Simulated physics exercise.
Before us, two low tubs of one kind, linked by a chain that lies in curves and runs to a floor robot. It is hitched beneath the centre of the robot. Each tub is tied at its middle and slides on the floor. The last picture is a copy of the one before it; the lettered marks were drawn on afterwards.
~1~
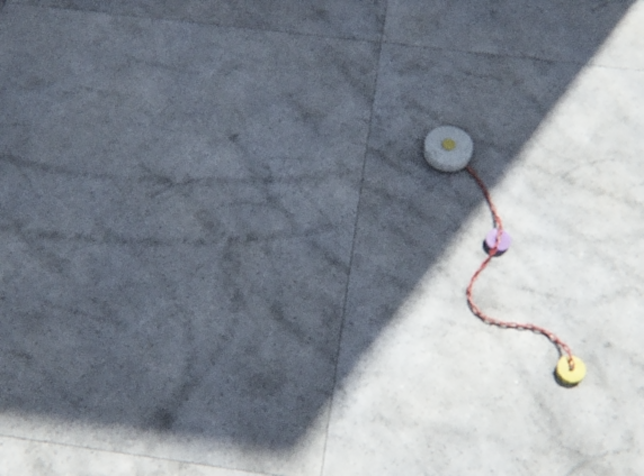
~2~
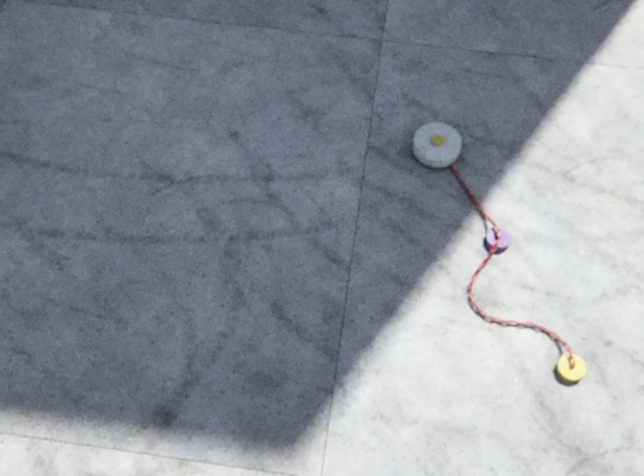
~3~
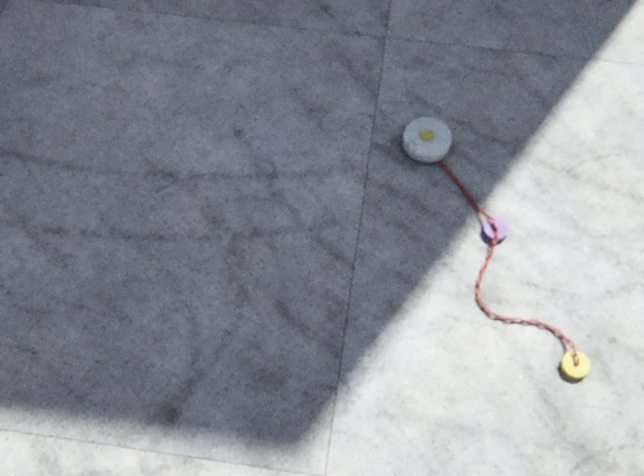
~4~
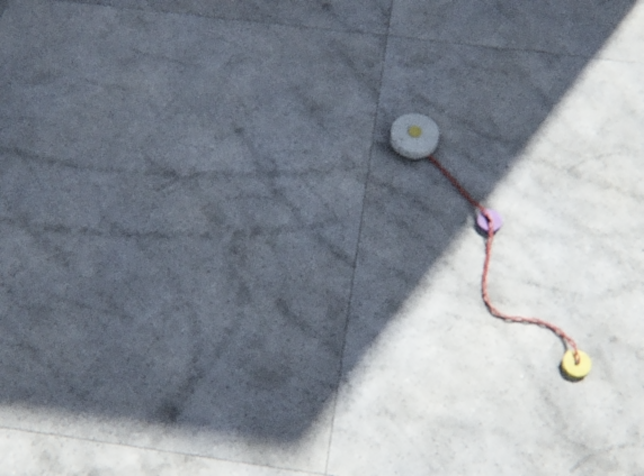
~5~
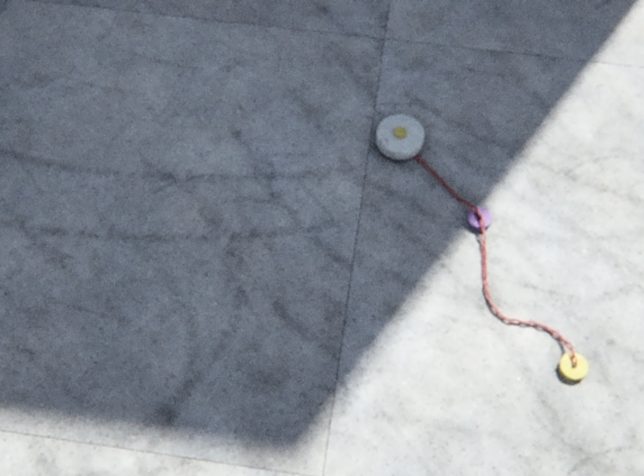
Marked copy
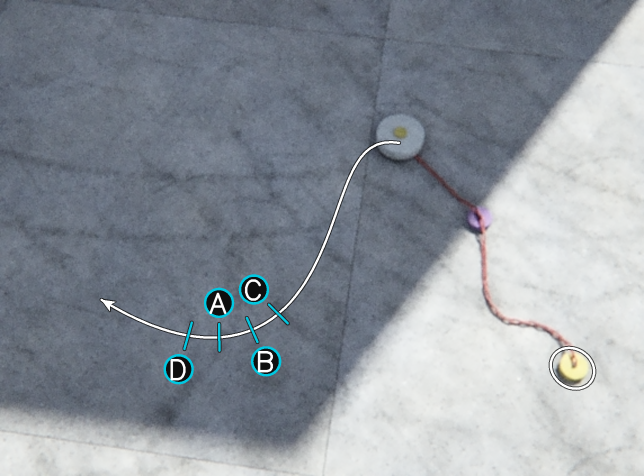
A round white robot slides left across the floor, drawing the nearby purple tub slightly after it.
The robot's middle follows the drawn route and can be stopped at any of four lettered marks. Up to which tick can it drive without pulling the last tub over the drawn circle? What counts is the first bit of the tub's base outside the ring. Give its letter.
B is the last safe stop.
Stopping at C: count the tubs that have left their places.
One.
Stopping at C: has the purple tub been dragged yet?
Yes.
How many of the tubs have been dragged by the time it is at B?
One.
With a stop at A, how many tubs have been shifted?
By then, two.
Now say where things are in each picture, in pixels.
Purple tub (498, 240); robot (448, 150); yellow tub (571, 369), in the first picture.
Robot (437, 146); purple tub (499, 238); yellow tub (571, 367), in the second picture.
Robot (427, 141); purple tub (496, 229); yellow tub (576, 365), in the third picture.
Robot (414, 137); purple tub (490, 221); yellow tub (577, 364), in the fourth picture.
Robot (400, 138); purple tub (480, 218); yellow tub (574, 366), in the fifth picture.
On the marked copy, A at (219, 337); B at (252, 330); C at (278, 314); D at (188, 336); the ring at (572, 368); the route from (399, 143) via (301, 289) to (101, 300).
Taking B. A third of the way, robot (344, 188); yellow tub (574, 366); purple tub (463, 208).
Two thirds of the way, robot (311, 268); yellow tub (574, 366); purple tub (424, 227).
When it is over, robot (251, 326); yellow tub (573, 366); purple tub (373, 286); the ringed tub at the far end is still in its ring.
As for the rest, A drags the last tub to (561, 361); C is safe but short; D drags the last tub to (535, 354).
